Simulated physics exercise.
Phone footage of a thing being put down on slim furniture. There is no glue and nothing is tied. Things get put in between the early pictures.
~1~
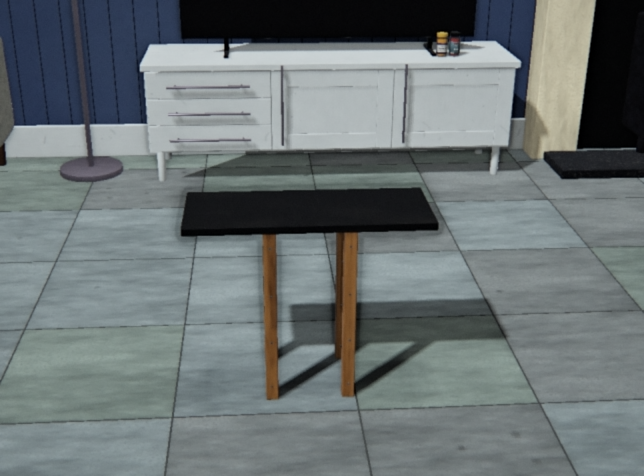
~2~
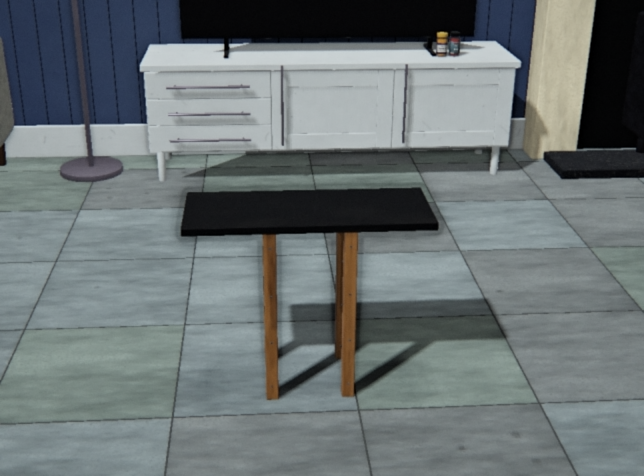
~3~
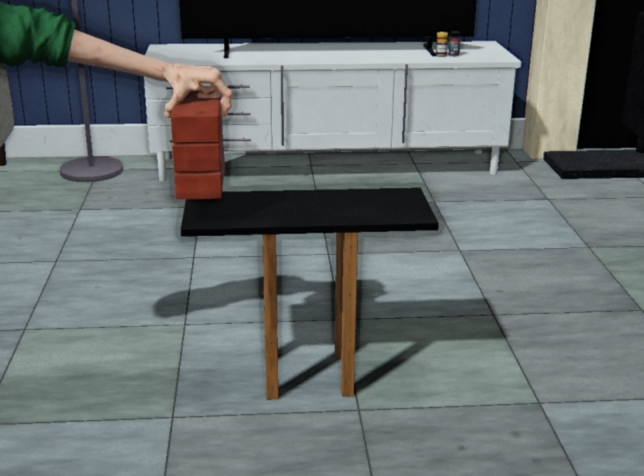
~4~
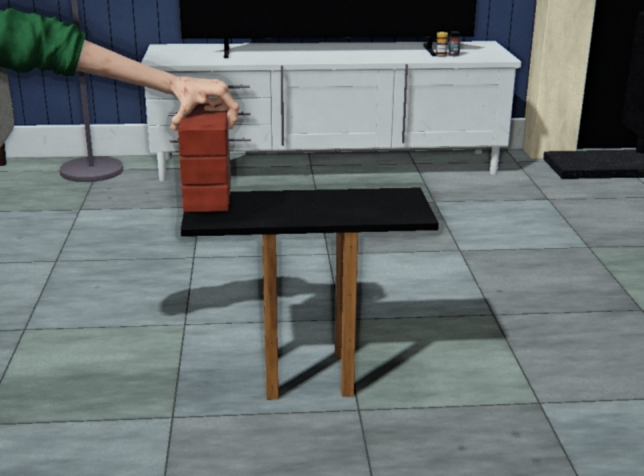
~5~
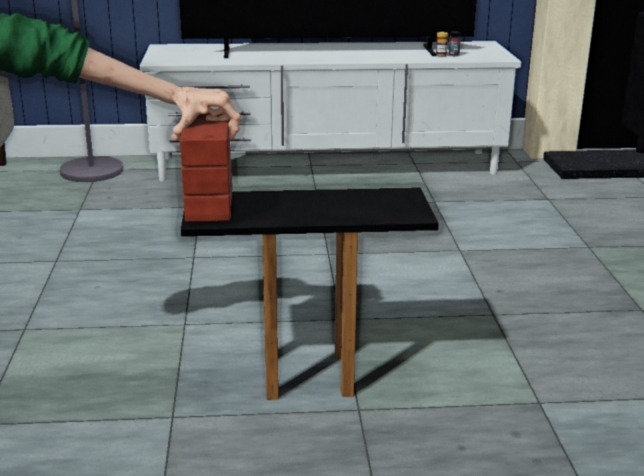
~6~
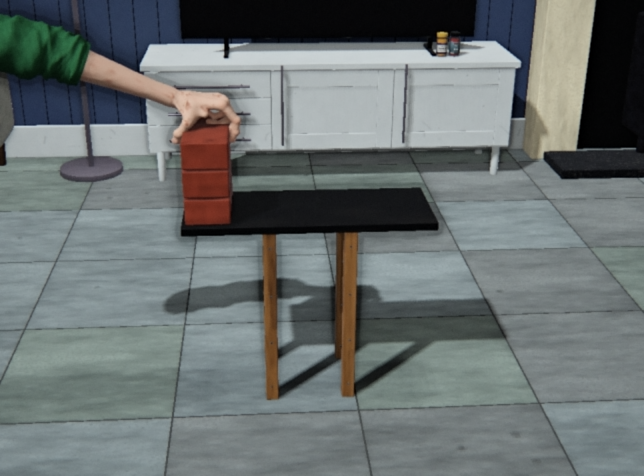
On a black small table, a hand lowers stacked red bricks onto the left end.
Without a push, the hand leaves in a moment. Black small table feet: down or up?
Up, it goes over.
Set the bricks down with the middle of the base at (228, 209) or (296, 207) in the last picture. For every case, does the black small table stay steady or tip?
Okay, so first it tips over and then it stays standing.
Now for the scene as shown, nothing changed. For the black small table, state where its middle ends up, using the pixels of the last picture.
(132, 286).
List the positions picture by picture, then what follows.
In the first picture, black small table (308, 211).
In the second picture, black small table (308, 211).
In the third picture, still on the way; black small table (308, 211); bricks (199, 144).
In the fourth picture, still on the way; black small table (308, 211); bricks (206, 156).
In the fifth picture, still on the way; black small table (308, 211); bricks (208, 165).
In the sixth picture, in place, still held; black small table (308, 211); bricks (208, 169).
Then, 0.56 s on from there, black small table turned 32° from its first pose near (213, 218).
In the end, the black small table goes over, near (132, 286).
